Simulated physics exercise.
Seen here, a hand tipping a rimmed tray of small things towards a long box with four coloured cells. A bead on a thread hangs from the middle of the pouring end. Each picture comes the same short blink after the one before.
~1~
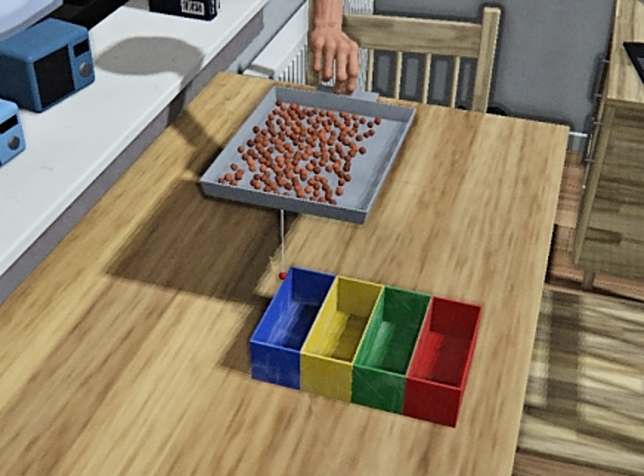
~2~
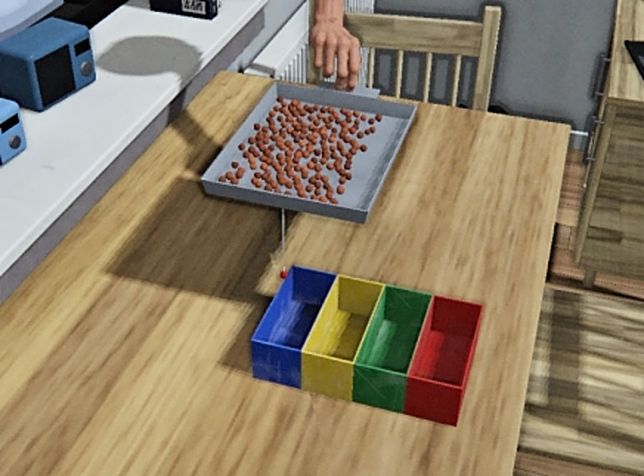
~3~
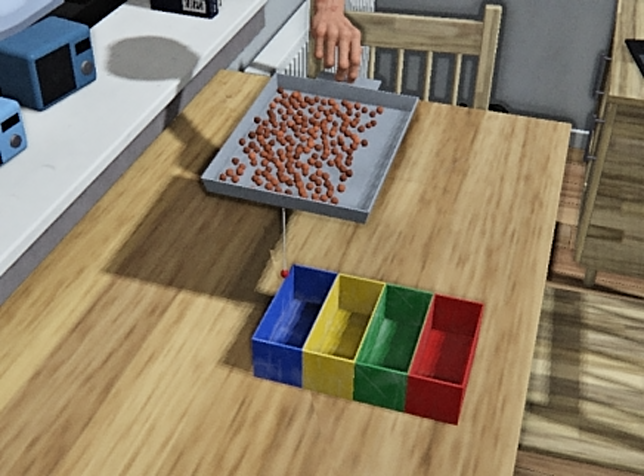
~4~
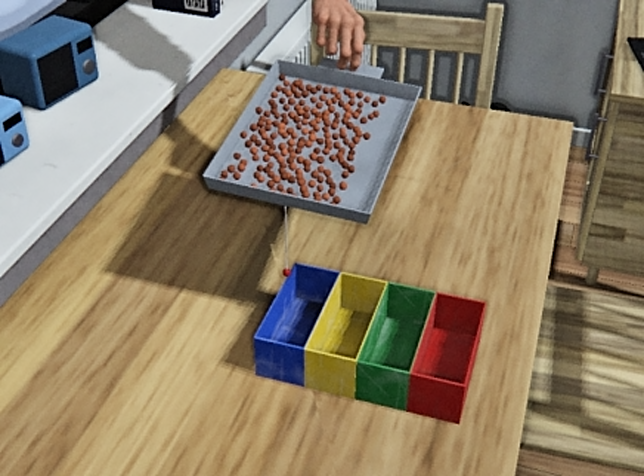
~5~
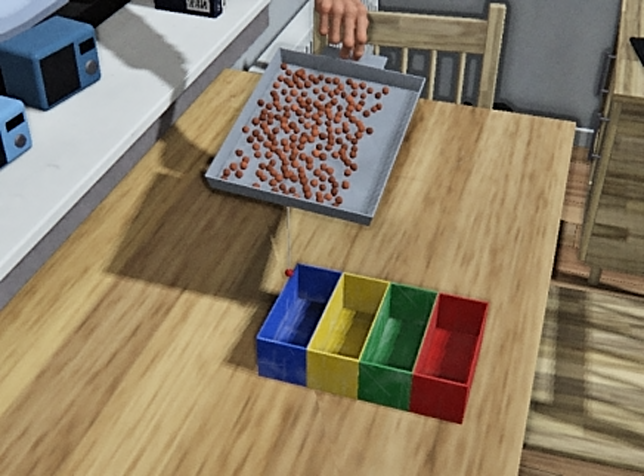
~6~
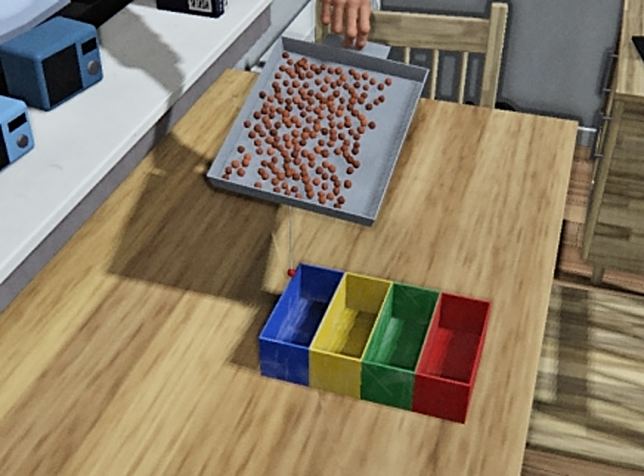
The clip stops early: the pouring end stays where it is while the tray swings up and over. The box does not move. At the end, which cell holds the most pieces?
Fullest: The yellow cell.
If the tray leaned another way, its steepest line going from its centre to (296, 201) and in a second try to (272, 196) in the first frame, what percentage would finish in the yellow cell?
About 20 and 0 per cent.
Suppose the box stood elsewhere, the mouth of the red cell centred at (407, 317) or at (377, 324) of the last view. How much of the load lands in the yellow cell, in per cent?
Near 40 % and 20 %.
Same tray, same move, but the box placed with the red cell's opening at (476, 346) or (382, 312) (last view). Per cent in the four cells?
In turn 70 and 90 in a hundred.
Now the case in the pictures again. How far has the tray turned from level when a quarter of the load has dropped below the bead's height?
Near 110 degrees.
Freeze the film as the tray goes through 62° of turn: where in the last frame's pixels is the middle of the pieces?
At about (314, 174).
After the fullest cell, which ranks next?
Next in line is that blue cell.
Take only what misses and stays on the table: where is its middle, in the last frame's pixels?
Roughly at (234, 373).
Just after the last frame, tray tipped steeply; every one on the tray.
A moment on, tray tipped past a quarter turn; the larger part on the tray; about a tenth in the yellow cell; just a few in the blue cell; just a few in the green cell; just a few falling or outside the box.
Further on, tray tipped past a quarter turn; roughly half in the yellow cell; roughly a third in the blue cell; just a few in the green cell; about a tenth falling or outside the box.
When it is over, tray tipped past a quarter turn; roughly half in the yellow cell; roughly a third in the blue cell; just a few in the green cell; not one in the red cell; about a tenth outside the box.
